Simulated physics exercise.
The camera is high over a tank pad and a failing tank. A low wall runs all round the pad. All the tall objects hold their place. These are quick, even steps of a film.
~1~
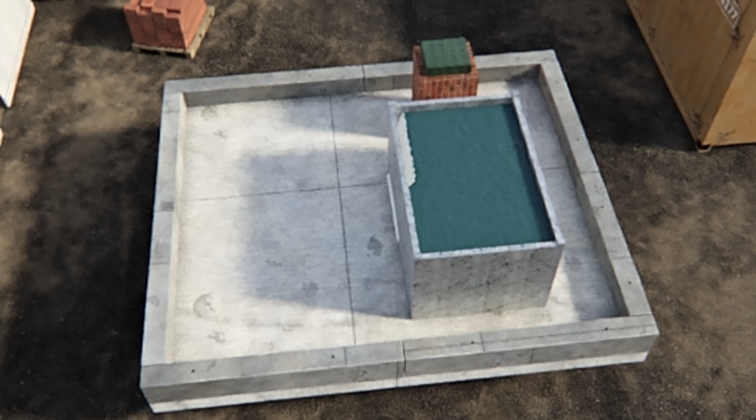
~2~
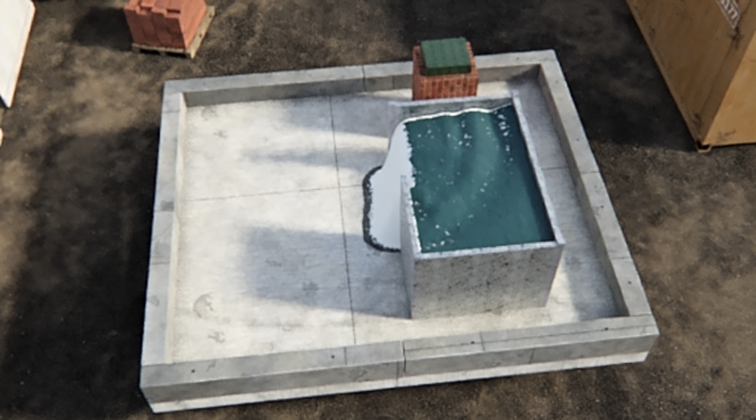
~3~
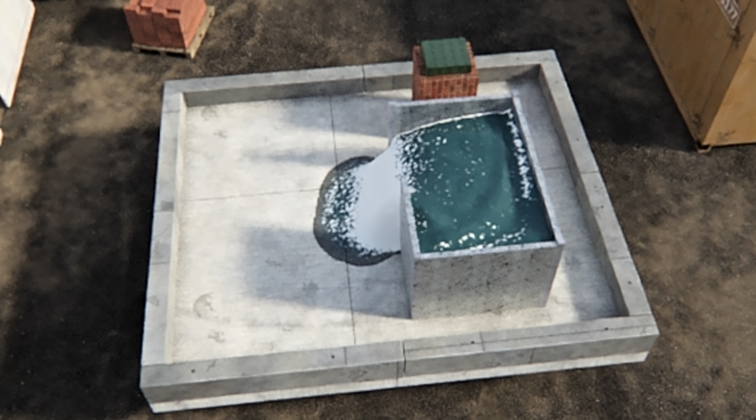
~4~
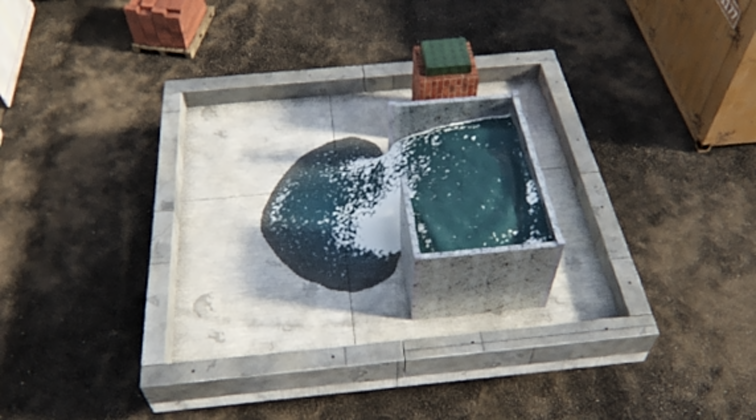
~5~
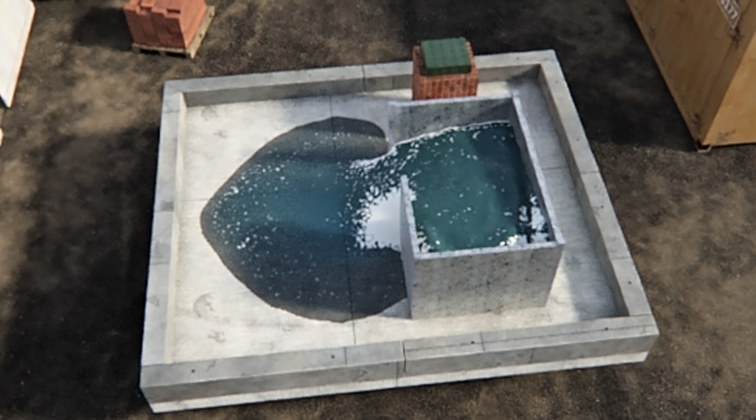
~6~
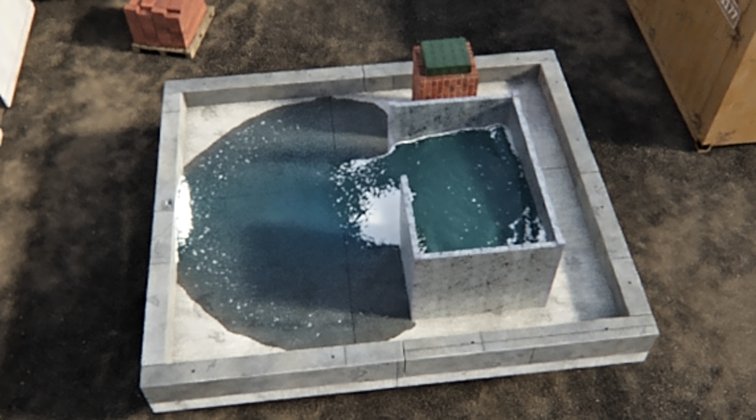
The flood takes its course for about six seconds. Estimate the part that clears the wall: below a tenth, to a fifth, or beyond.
It loses a tenth to a fifth.
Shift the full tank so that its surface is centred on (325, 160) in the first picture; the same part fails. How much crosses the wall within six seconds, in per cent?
Close to 32 %.
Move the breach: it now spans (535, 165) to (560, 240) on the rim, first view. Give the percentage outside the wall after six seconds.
Near 36 in a hundred.
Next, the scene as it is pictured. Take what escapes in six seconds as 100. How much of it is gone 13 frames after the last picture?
About 85 per cent.
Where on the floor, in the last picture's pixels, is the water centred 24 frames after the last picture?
At about (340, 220).
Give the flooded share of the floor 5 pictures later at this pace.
Near 65 in a hundred.
A moment on, water covers 55 % of the floor; the low wall has let 0 % over.
Next, water covers 60 % of the floor; the low wall has let 1 % over.
Then, water covers 60 % of the floor; the low wall has let 11 % over.
Later, water covers 65 % of the floor; the low wall has let 13 % over.
In the end, water covers 80 % of the floor; the low wall has let 13 % over.
